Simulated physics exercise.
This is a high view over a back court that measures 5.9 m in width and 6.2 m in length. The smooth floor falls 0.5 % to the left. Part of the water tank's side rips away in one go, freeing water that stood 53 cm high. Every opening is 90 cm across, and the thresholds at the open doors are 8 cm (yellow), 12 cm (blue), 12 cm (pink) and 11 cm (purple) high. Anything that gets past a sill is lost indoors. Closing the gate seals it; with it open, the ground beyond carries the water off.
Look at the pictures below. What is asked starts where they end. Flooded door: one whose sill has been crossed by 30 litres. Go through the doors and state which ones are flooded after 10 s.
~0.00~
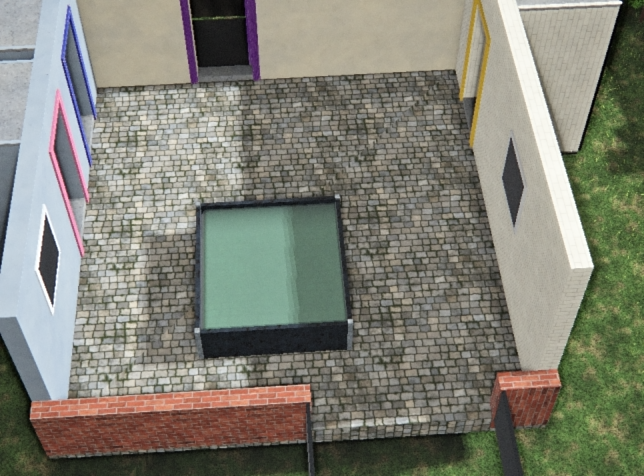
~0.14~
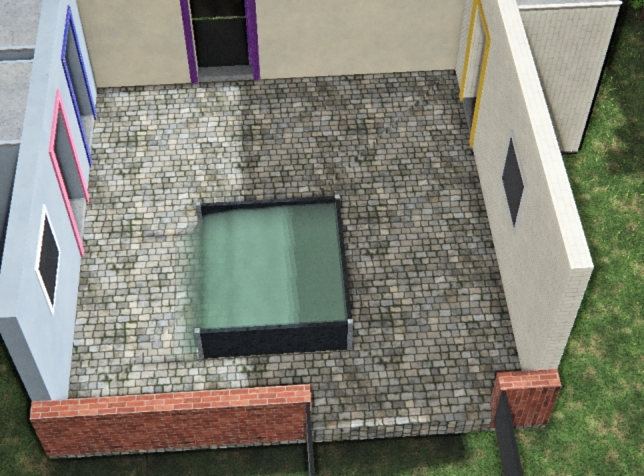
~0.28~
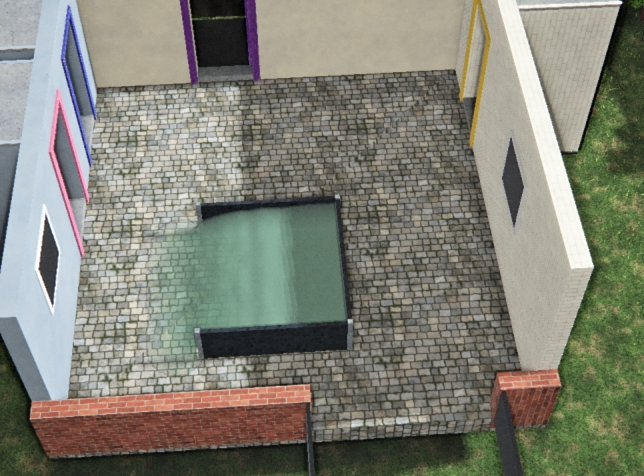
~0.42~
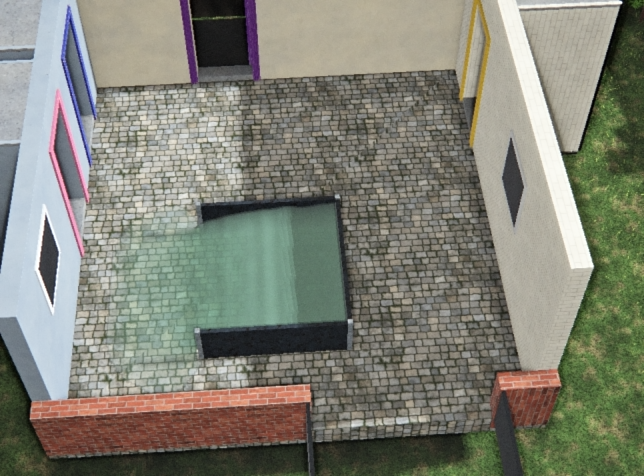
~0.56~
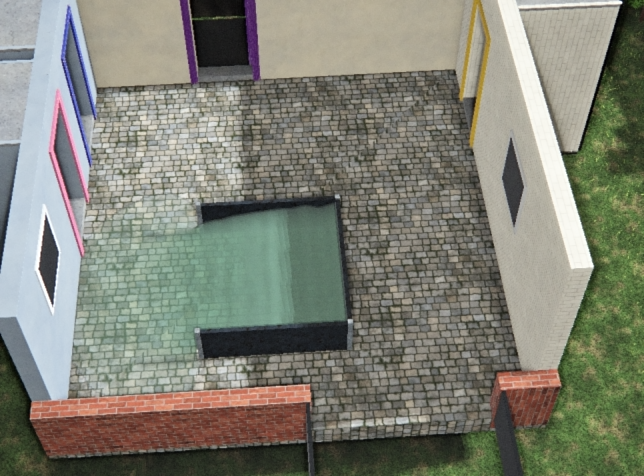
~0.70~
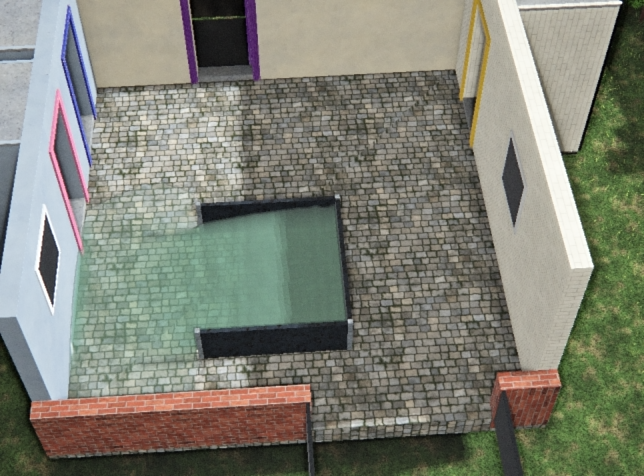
Going through them: The yellow door does not count as flooded; the blue door does not count as flooded; the pink door counts as flooded; the purple door does not count as flooded.
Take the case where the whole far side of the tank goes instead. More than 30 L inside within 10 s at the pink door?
Well, at pink it would be too little.
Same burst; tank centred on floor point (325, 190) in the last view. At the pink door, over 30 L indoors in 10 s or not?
Against the limit, the pink door gets more than that.
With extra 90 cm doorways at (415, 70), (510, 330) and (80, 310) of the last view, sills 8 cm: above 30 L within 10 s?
So, in the order given, it's shy of the mark, then shy of the mark, then beyond the mark.
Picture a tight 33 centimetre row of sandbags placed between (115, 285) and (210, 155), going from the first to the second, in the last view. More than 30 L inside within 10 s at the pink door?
Then the pink door stays short of the limit.
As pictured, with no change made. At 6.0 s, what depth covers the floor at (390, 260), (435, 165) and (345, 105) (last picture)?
Around 0 cm, 1 cm and 4 cm.
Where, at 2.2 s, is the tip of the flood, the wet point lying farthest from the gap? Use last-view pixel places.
At about (98, 90).
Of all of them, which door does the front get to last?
Looks like the yellow door.
After 1.4 s water covers 20 % of the floor and is deepest (39 cm) near (91, 298); yellow door not reached, blue door not reached, pink door 24 cm at the sill, 15 L in, purple door not reached.
After 2.2 s water covers 25 % of the floor and is deepest (42 cm) near (67, 416); yellow door not reached, blue door 9 cm at the sill, 0 L in, pink door 24 cm at the sill, 58 L in, purple door not reached.
After 3.5 s water covers 50 % of the floor and is deepest (24 cm) near (66, 428); yellow door not reached, blue door 8 cm at the sill, 0 L in, pink door 16 cm at the sill, 94 L in, purple door 10 cm at the sill, 0 L in.
After 6.0 s water covers 80 % of the floor and is deepest (13 cm) near (97, 98); yellow door 8 cm at the sill, 0 L in, blue door 9 cm at the sill, 0 L in, pink door 8 cm at the sill, 99 L in, purple door 9 cm at the sill, 0 L in.
After 10.0 s water covers 95 % of the floor and is deepest (10 cm) near (374, 84); yellow door 7 cm at the sill, 3 L in, blue door 7 cm at the sill, 0 L in, pink door 5 cm at the sill, 99 L in, purple door 5 cm at the sill, 1 L in.
